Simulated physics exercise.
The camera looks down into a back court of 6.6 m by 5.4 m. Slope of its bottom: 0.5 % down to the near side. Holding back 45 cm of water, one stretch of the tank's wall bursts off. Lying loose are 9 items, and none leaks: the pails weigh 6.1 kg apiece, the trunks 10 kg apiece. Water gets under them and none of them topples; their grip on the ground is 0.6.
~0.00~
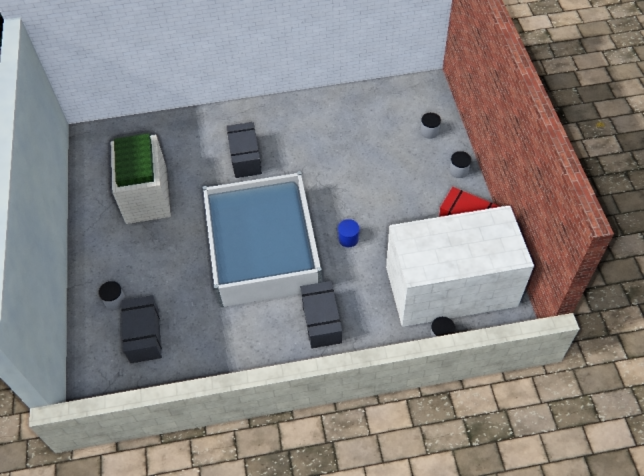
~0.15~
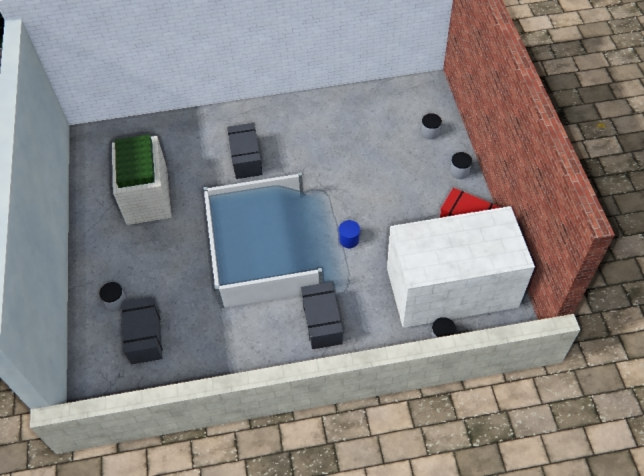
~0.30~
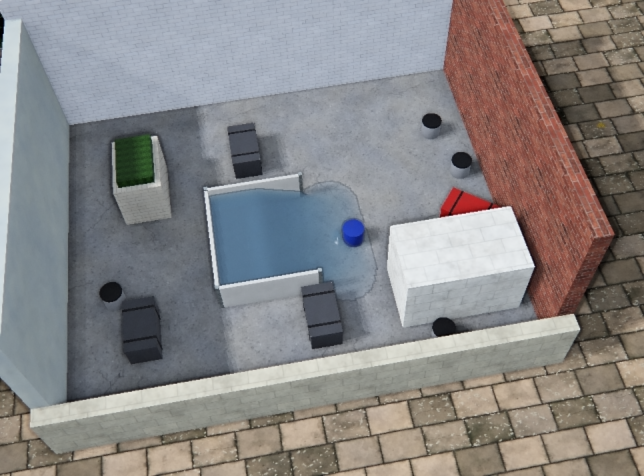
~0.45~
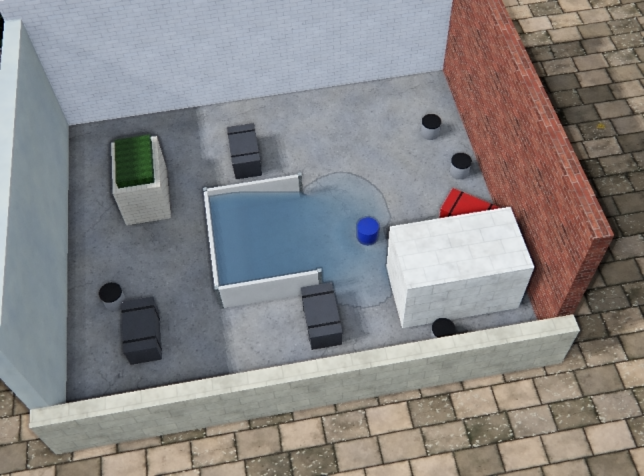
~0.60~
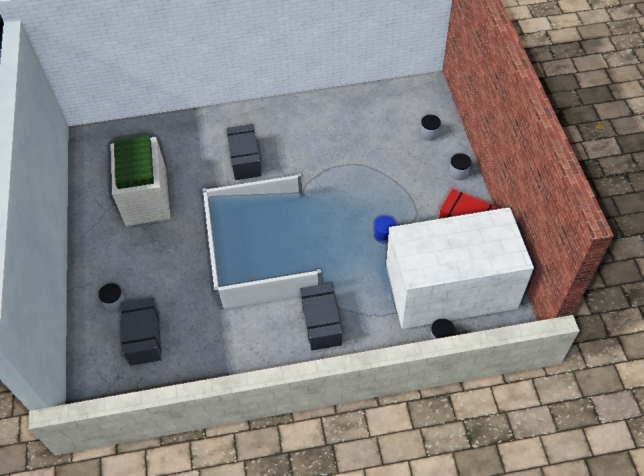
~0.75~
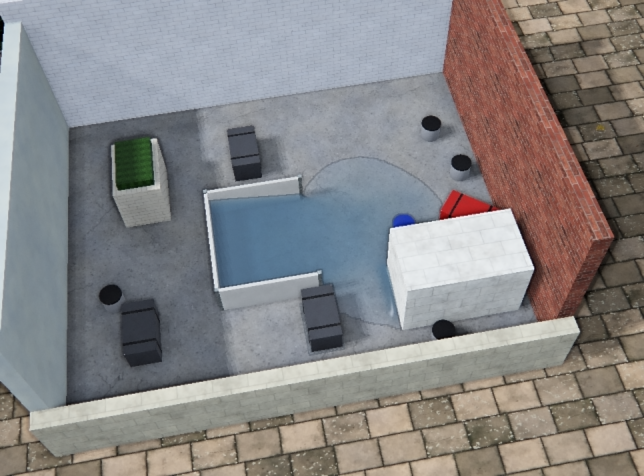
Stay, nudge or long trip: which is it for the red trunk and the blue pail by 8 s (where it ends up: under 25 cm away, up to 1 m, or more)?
Here's my call: The red trunk is pushed a long way while the blue pail is pushed a long way.
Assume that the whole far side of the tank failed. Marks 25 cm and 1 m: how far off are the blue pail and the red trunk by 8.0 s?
Here's how it goes: The blue pail scarcely moves, and the red trunk edges along somewhat.
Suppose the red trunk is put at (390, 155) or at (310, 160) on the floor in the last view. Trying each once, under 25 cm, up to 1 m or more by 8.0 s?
Run one, it gets swept far; run two, it gets moved partway.
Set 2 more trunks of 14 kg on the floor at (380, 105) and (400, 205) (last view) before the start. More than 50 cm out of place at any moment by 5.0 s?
In turn: Over, more.
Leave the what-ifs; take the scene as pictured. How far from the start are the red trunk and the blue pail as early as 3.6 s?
About 200 cm and 200 cm, respectively.
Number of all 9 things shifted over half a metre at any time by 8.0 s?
The tally stands at 6.
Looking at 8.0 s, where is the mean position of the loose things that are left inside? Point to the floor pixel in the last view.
It works out to somewhere near (288, 225) on the floor.
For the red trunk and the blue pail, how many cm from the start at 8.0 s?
Around 250 cm for the first and around 200 cm for the second.
After 1.6 s the red trunk is near (480, 190), 0.4 m from its start, afloat; the blue pail is near (467, 223), 1.8 m from its start, afloat; 3 afloat.
After 3.6 s the red trunk is near (444, 114), 1.9 m from its start, afloat; the blue pail is near (500, 231), 2.2 m from its start, aground; 4 afloat.
After 5.6 s the red trunk is near (407, 95), 2.5 m from its start, afloat; the blue pail is near (499, 232), 2.2 m from its start, aground; 2 afloat.
After 8.0 s the red trunk is near (365, 117), 2.4 m from its start, afloat; the blue pail is near (499, 232), 2.2 m from its start, aground; 2 afloat.
